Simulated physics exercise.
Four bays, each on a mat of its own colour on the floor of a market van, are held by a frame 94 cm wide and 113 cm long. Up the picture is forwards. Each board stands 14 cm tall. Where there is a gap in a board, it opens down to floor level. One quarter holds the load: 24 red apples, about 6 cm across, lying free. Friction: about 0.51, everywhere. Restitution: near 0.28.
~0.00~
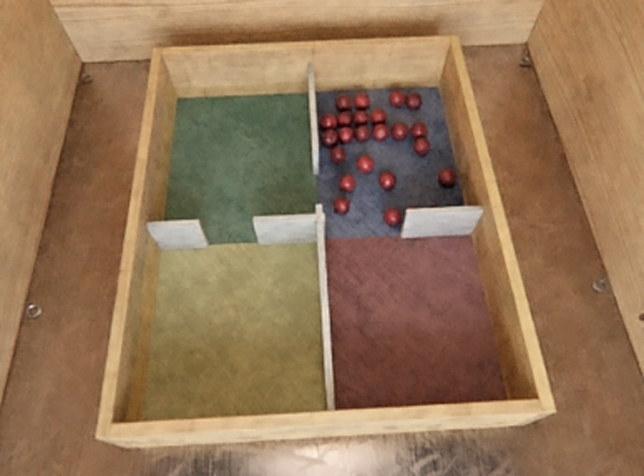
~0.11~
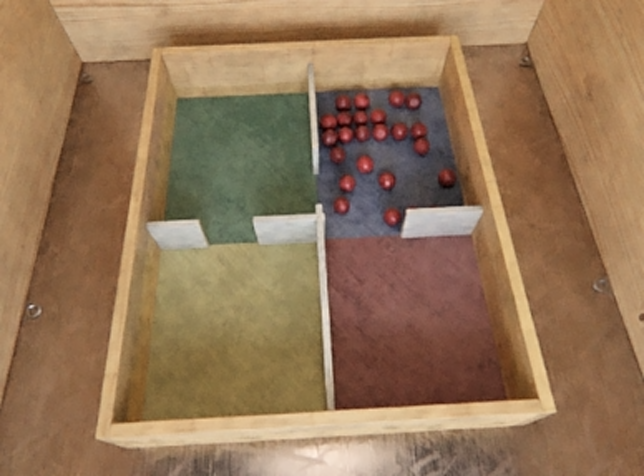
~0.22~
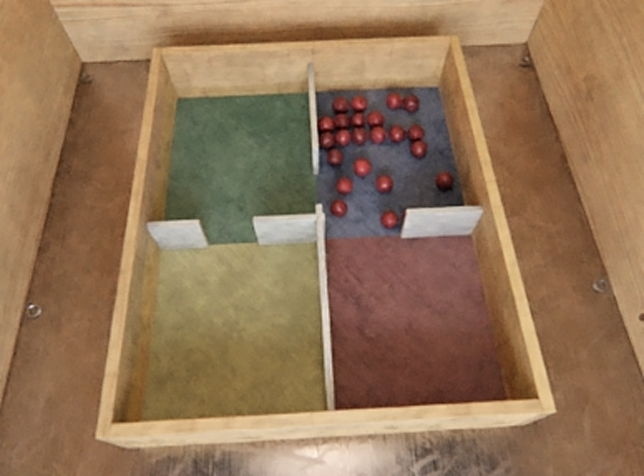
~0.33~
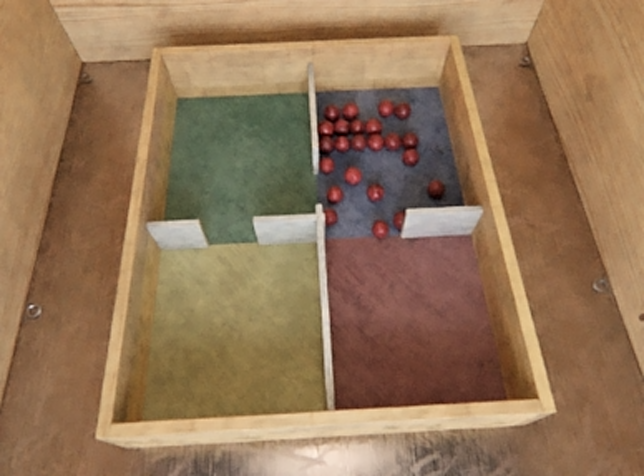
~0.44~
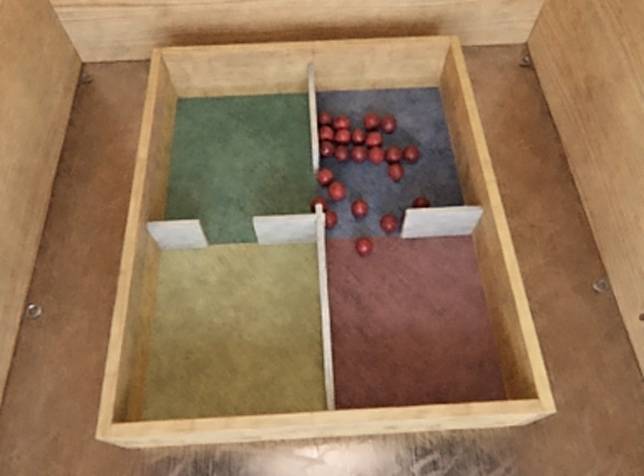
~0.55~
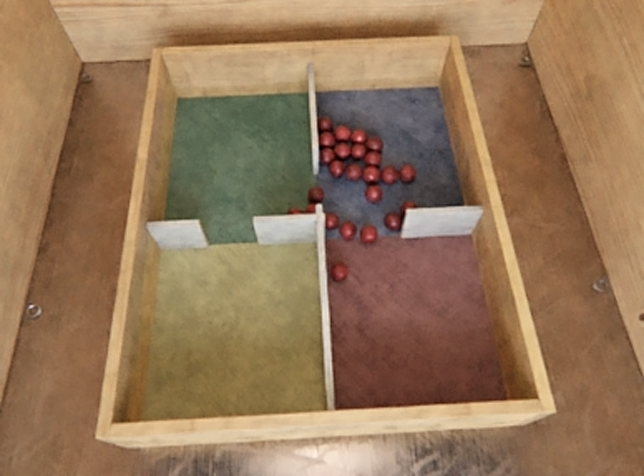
Red apples lying loose in the blue bay of a wooden frame, then rolling down and left, some entering neighbouring bays.
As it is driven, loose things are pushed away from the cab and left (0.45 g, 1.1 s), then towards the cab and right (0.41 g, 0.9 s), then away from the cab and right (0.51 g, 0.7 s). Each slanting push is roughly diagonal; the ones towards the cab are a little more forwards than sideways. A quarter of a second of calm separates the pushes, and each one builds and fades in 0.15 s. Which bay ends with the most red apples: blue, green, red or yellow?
It is the red one.
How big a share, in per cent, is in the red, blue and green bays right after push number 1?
After that push: Red 60, blue 10 and green 30 percent.
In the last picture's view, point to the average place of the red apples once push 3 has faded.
On average, close to pixel (431, 271).
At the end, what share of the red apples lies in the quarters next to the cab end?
Near enough 50 per cent, I'd say.
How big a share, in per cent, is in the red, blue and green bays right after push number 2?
Reading then: Red 50 %, blue 30 %, green 20 %.
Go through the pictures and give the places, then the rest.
The first frame shows middle of the blue mat (386, 155); middle of the green mat (241, 162); middle of the red mat (409, 320); middle of the yellow mat (237, 330); 24 in the blue bay; the apple farthest behind, in the direction of the first push, is at (413, 101).
In the second frame, 24 in the blue bay; the apple farthest behind, in the direction of the first push, is at (413, 101).
In the third frame, 24 in the blue bay; the apple farthest behind, in the direction of the first push, is at (411, 104).
In the fourth frame, 24 in the blue bay; the apple farthest behind, in the direction of the first push, is at (403, 111).
In the fifth frame, 1 in the red bay and 23 in the blue bay; the apple farthest behind, in the direction of the first push, is at (389, 124).
In the sixth frame, 2 in the red bay, 19 in the blue bay and 3 in the green bay; the apple farthest behind, in the direction of the first push, is at (374, 145).
After push 1 (1.34 s), 14 in the red bay, 3 in the blue bay and 7 in the green bay.
After push 2 (2.49 s), 13 in the red bay, 7 in the blue bay and 4 in the green bay.
After push 3 (3.44 s), 13 in the red bay, 7 in the blue bay and 4 in the green bay.
Outcome (at 3.92 s), 13 in the red bay, 7 in the blue bay and 4 in the green bay.
